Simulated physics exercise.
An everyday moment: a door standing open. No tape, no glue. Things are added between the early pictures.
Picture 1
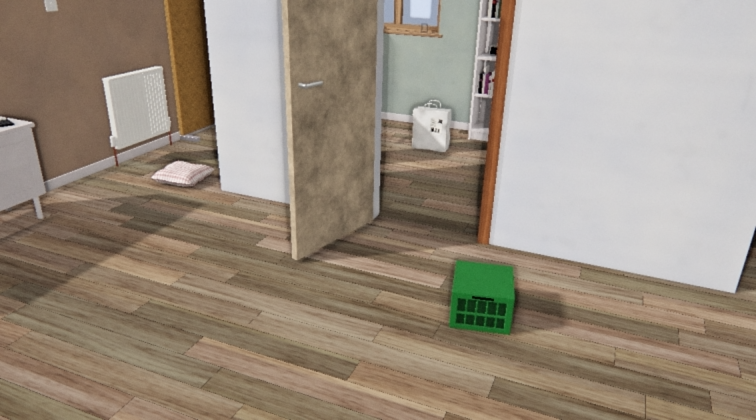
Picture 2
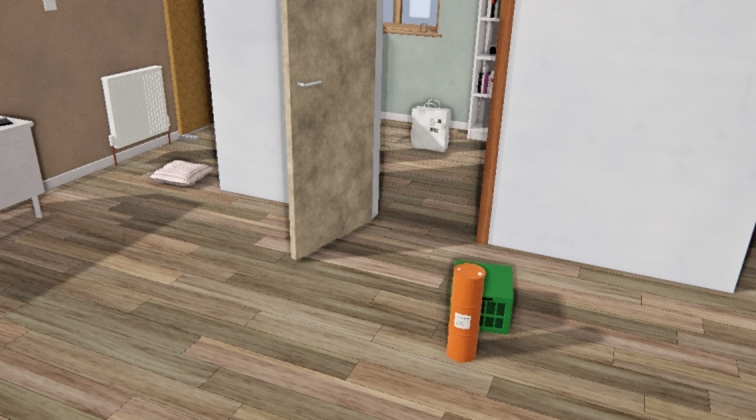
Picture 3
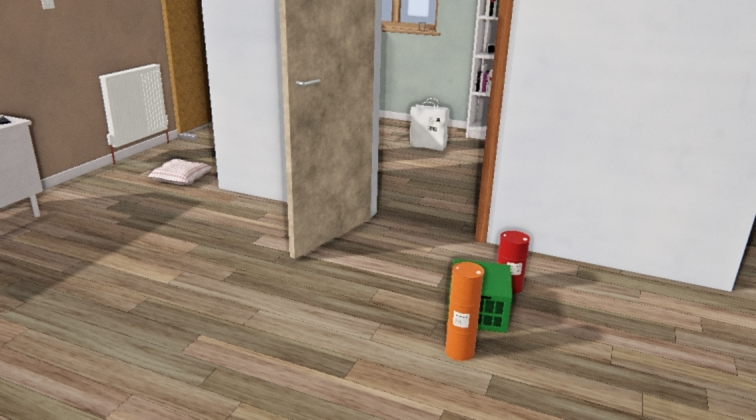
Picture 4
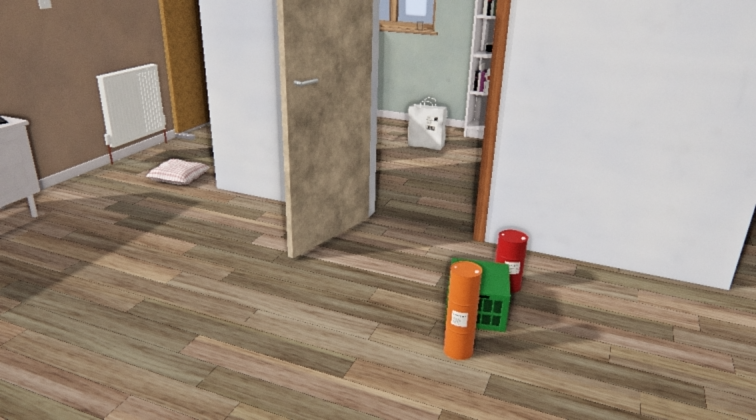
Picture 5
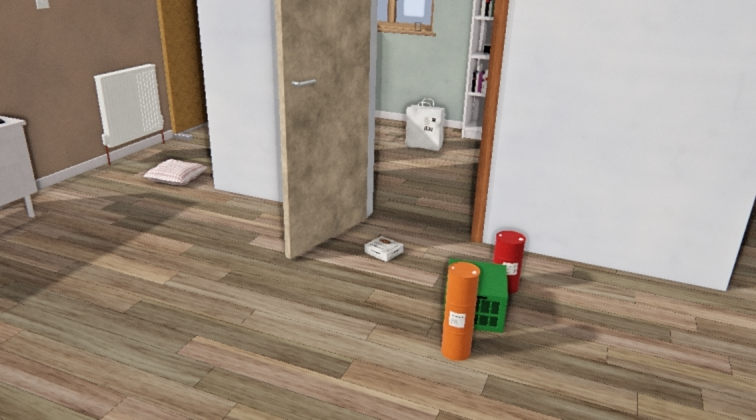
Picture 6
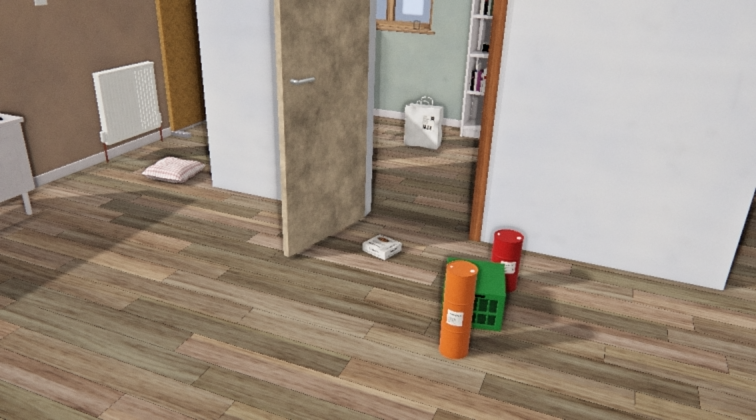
A door stood wide open and still beside a green crate on the wooden floor, while an orange canister, then a red one, and lastly a small white packet appeared near it.
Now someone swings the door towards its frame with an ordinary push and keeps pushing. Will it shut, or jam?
Outcome: The door shuts.
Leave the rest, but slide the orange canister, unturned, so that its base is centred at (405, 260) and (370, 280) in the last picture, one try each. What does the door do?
First try: It stops short; second try: It closes.
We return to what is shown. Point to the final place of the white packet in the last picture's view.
Near (463, 221).
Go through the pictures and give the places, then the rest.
The first picture shows door wide open and still.
The second picture shows door wide open and still; orange canister (465, 314).
The third picture shows door wide open and still; green crate (479, 294); red canister (512, 262).
The fourth picture shows door wide open and still; orange canister (462, 311); green crate (478, 294).
The fifth picture shows door wide open and still; red canister (508, 262); orange canister (460, 312).
The sixth picture shows door wide open and still; white packet (382, 247); green crate (473, 293).
Then, 0.70 s on from there, open by 67°; white packet shifted a little near (385, 247).
Then, 1.00 s on from there, open by 42°; white packet shifted about its own width near (416, 246).
Then, 1.30 s on from there, open by 18°; white packet shifted well along near (444, 238).
Then, 1.50 s on from there, open by 1°; white packet shifted well along near (457, 228).
In the end, open by 0°; moved from the start, white packet; the other 3 unmoved. At the end, from the last picture's camera, white packet near (463, 221).
